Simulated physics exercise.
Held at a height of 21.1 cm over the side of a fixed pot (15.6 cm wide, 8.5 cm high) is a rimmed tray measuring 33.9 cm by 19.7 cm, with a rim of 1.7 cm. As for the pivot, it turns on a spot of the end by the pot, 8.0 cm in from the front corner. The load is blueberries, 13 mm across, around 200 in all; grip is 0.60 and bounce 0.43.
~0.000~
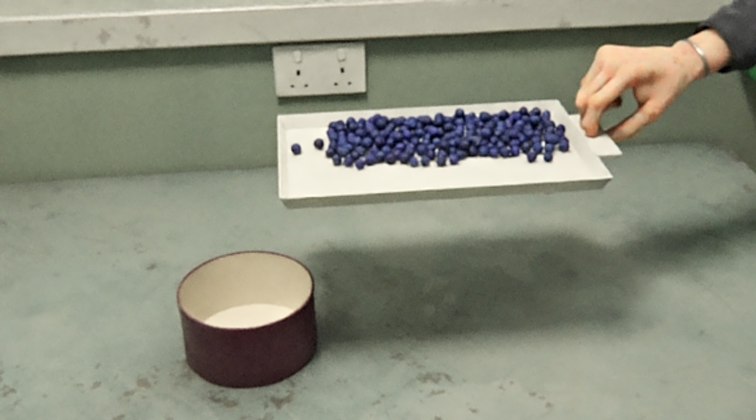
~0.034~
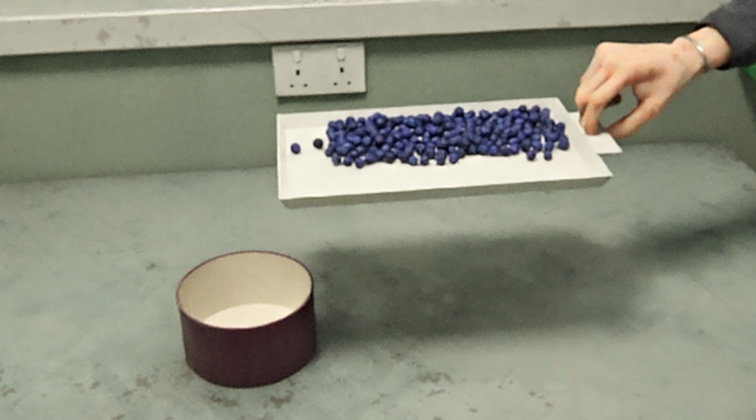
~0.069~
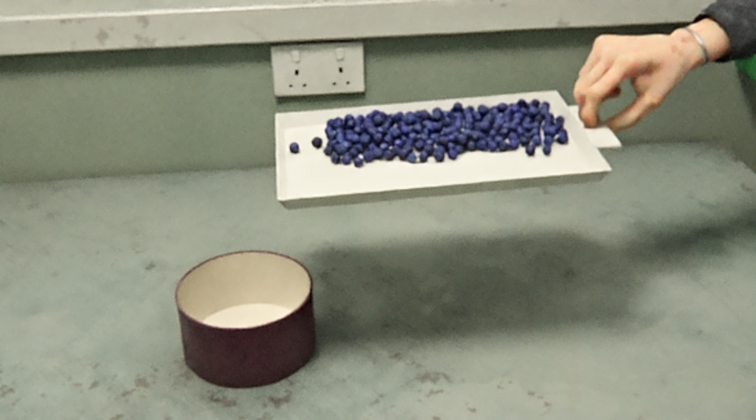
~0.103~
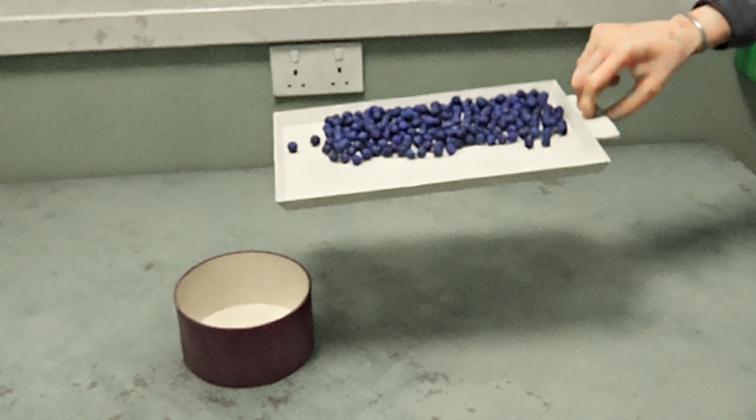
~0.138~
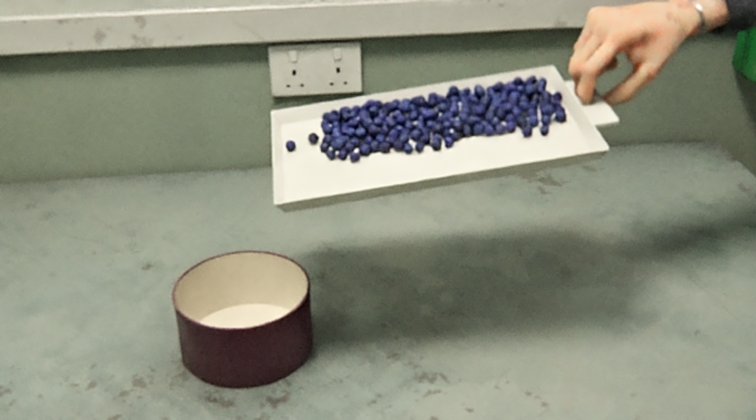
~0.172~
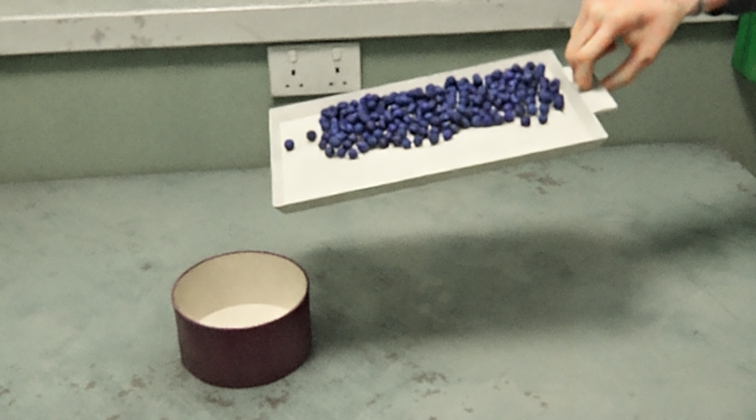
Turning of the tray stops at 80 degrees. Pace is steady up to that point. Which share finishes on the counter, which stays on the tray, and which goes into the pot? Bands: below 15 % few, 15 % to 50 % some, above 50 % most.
Result: Counter: Some, tray: Few, pot: Most.
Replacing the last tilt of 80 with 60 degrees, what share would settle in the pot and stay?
Around 45 %, I reckon.
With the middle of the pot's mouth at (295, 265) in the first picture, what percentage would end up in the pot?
20 %.
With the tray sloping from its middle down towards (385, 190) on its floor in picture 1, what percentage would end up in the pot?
Near 35 percent, give or take.
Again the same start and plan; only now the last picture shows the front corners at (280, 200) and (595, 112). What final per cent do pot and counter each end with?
Final per cent - pot 65, counter 35.
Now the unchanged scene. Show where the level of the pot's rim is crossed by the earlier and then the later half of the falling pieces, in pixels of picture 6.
Early: About (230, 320); late: About (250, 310).
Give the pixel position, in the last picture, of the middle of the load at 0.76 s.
Roughly (273, 197).
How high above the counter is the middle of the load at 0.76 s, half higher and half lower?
Some 22 cm.
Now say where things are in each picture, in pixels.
The first picture shows tray tilt 0 degrees, front corners at (288, 194) and (603, 174); middle of the pieces at (439, 134); pot at (246, 287).
The second picture shows tray tilt 0 degrees, front corners at (287, 194) and (603, 172); middle of the pieces at (438, 132).
The third picture shows tray tilt 2 degrees, front corners at (286, 195) and (602, 167); middle of the pieces at (437, 129).
The fourth picture shows tray tilt 4 degrees, front corners at (284, 196) and (601, 158), lowest corner left front; middle of the pieces at (435, 123).
The fifth picture shows tray tilt 8 degrees, front corners at (282, 198) and (599, 146), lowest corner left front; middle of the pieces at (433, 115).
The sixth picture shows tray tilt 11 degrees, front corners at (281, 200) and (598, 134), lowest corner left front; middle of the pieces at (430, 107); pot at (241, 287). Its pace works out near 95 degrees a second.
After 0.52 s, tilt 44 degrees; the tray holds 100 %, the pot 0 %.
After 0.76 s, tilt 67 degrees; the tray holds 65 %, the pot 5 %.
After 1.10 s, tilt 80 degrees; the tray holds 5 %, the pot 60 %.
At rest (1.9 s), counter 30 %, tray 0 %, pot 70 %.
